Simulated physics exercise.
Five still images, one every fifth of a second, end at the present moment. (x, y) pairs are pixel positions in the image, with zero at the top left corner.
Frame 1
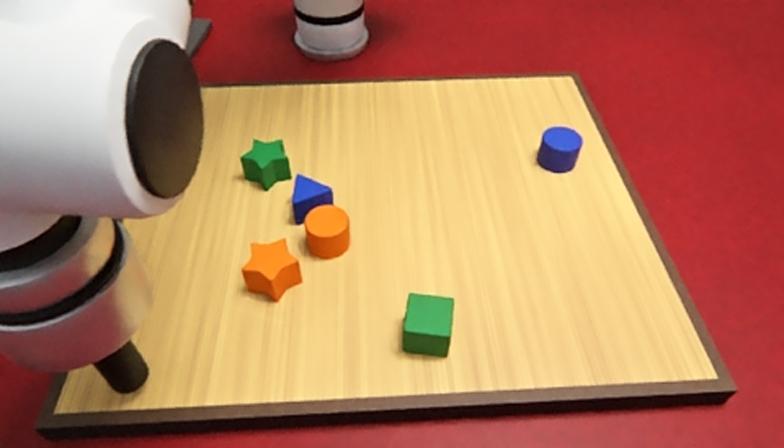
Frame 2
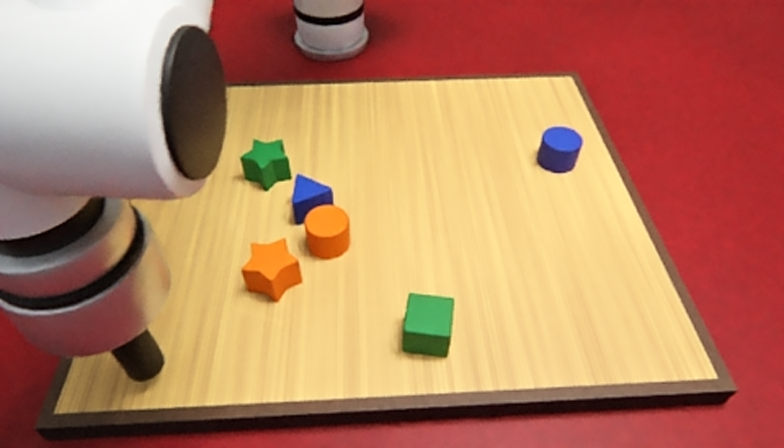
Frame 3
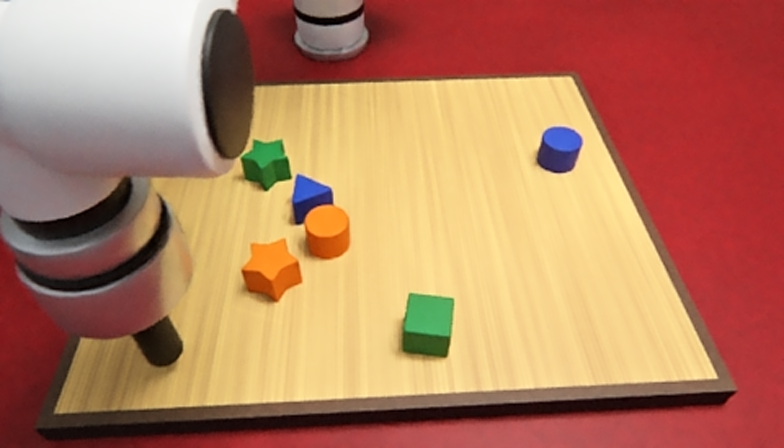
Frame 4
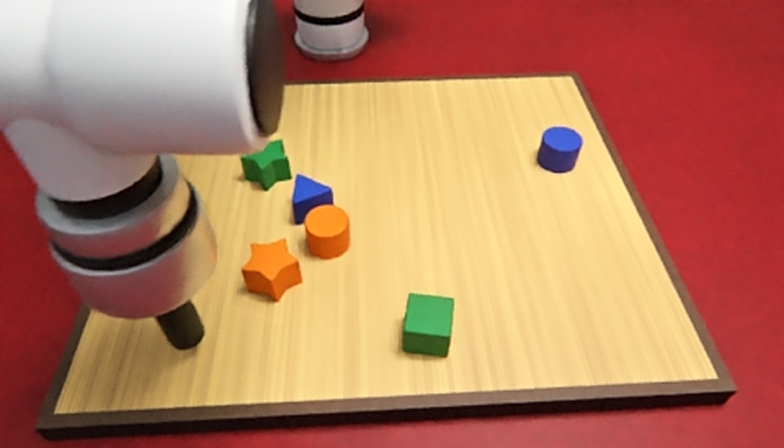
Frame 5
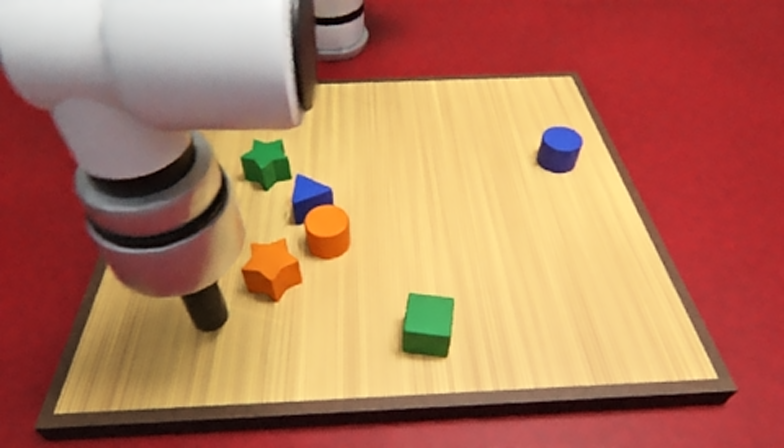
A white robot arm moves its dark tip up and right across the board's left side.
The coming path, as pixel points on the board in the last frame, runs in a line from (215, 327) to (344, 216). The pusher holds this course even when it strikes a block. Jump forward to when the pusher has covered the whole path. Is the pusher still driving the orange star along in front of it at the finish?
I believe so.
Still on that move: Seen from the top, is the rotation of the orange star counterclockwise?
Short answer: No.
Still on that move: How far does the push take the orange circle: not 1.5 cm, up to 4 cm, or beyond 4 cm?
It will fall in the top band, over 4 cm.
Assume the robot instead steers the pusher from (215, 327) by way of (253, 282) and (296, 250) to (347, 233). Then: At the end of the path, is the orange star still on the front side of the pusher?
Yes, that is what happens.
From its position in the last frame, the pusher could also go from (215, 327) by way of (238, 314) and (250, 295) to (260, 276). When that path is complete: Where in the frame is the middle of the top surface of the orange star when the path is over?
Around pixel (287, 240).
The first path, step by step. One third of the way, pusher at (260, 275); orange star at (286, 243), turned 20° clockwise.
Two thirds of the way, pusher at (304, 238); orange star at (327, 207), turned 15° clockwise; blue triangle at (308, 183); orange circle at (366, 200).
At the end, pusher at (343, 206); orange star at (369, 178), turned 35° clockwise; blue triangle at (308, 181); orange circle at (409, 183).
